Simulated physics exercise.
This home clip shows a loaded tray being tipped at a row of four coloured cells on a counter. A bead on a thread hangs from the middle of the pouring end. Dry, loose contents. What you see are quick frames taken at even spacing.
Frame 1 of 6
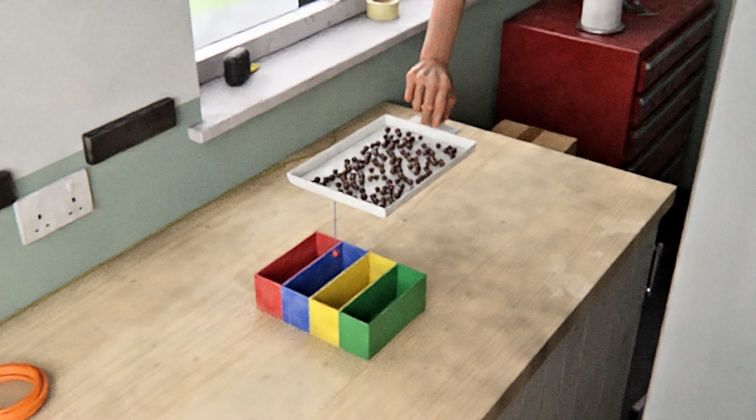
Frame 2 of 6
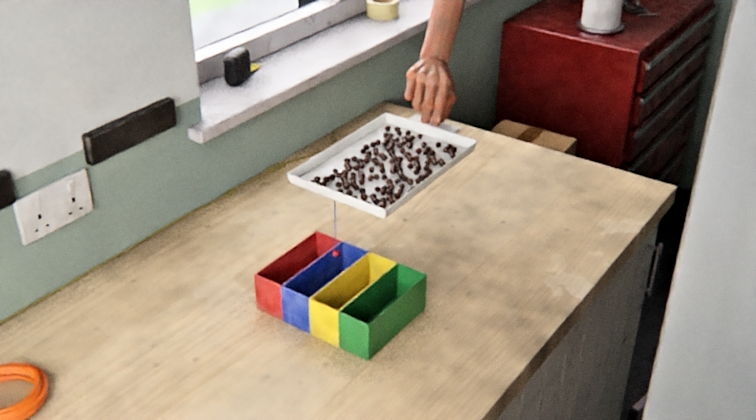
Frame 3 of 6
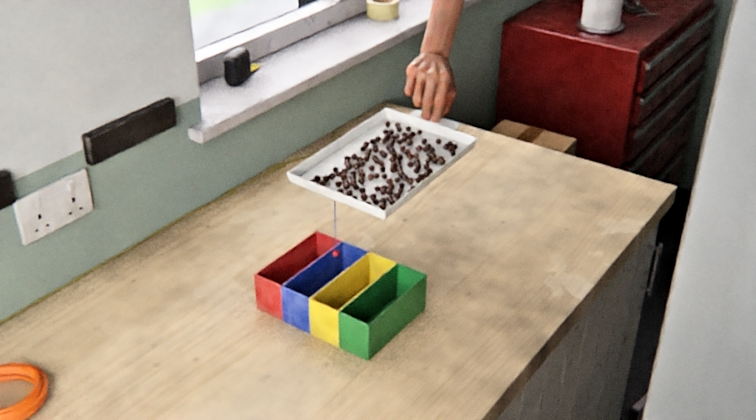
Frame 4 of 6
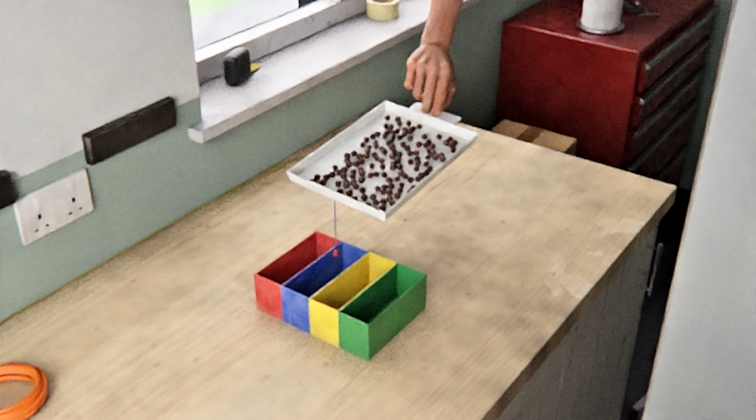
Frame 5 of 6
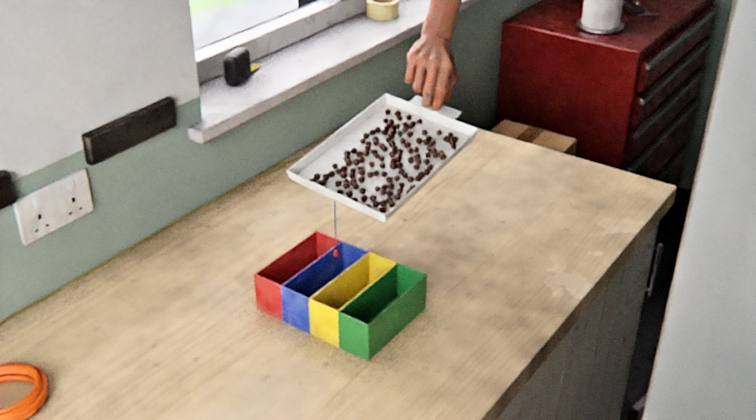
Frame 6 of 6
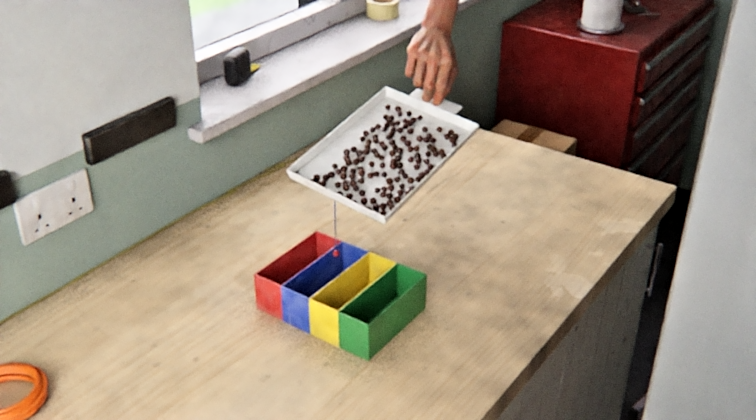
A hand at the top holds a white tray of small dark brown balls over a pale wooden counter, seen from above at an angle in a room with a windowsill. Below sit four joined open boxes, red, blue, yellow and green from left to right, with a red cabinet behind. The tray starts level, then tilts slightly toward its lower right corner, while the view stays still.
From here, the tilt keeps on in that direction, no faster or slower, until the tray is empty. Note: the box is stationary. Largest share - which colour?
Green cell.
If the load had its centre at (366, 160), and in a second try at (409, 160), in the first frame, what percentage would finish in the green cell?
The first gives 60 %, the second 70 %.
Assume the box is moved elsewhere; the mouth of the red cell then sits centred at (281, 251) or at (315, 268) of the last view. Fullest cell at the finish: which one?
Try 1 - green; try 2 - the cell in yellow.
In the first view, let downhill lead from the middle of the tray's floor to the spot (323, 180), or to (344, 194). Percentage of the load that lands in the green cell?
I'd say some 0 in a hundred at first, then 10 in a hundred.
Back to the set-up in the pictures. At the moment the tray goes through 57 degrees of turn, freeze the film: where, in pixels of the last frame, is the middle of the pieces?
The load is centred near (381, 188).
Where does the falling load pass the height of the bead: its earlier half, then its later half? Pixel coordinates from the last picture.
For the early half I get (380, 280), and for the late half (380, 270).
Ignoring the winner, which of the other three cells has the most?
Rank 2: The yellow one.
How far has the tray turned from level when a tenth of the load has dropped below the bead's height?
It has tipped about 70 degrees.
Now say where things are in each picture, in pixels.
Corners of the pouring end at (291, 174) and (385, 208), level; middle of the load at (382, 166), chocolate balls; bead on its thread at (336, 253); red cell at (269, 294); blue cell at (296, 306); yellow cell at (324, 319); green cell at (354, 333), in the first frame.
Corners of the pouring end at (291, 173) and (385, 208), level; middle of the load at (382, 165), in the second frame.
Corners of the pouring end at (290, 173) and (385, 210), tipped barely, lowest at the right corner; middle of the load at (382, 163), in the third frame.
Corners of the pouring end at (290, 171) and (385, 211), tipped a little, lowest at the right corner; middle of the load at (382, 161), in the fourth frame.
Corners of the pouring end at (290, 170) and (385, 213), tipped a little, lowest at the right corner; middle of the load at (382, 159), in the fifth frame.
Corners of the pouring end at (290, 169) and (384, 215), tipped a little, lowest at the right corner; middle of the load at (382, 158), nearly all on the move; red cell at (269, 294); blue cell at (296, 306); yellow cell at (324, 319); green cell at (354, 333), in the sixth frame.
Soon, tray tipped steeply; nearly all on the tray; a stray few in the green cell.
A while on, tray tipped right over; a small part on the tray; about two thirds in the green cell; about a quarter in the yellow cell; a stray few falling or outside the box.
Towards the end, tray tipped past a quarter turn; most in the green cell; about a quarter in the yellow cell; a stray few falling or outside the box.
Finally, tray tipped past a quarter turn; most in the green cell; about a quarter in the yellow cell; none in the blue cell; none in the red cell; a stray few outside the box.
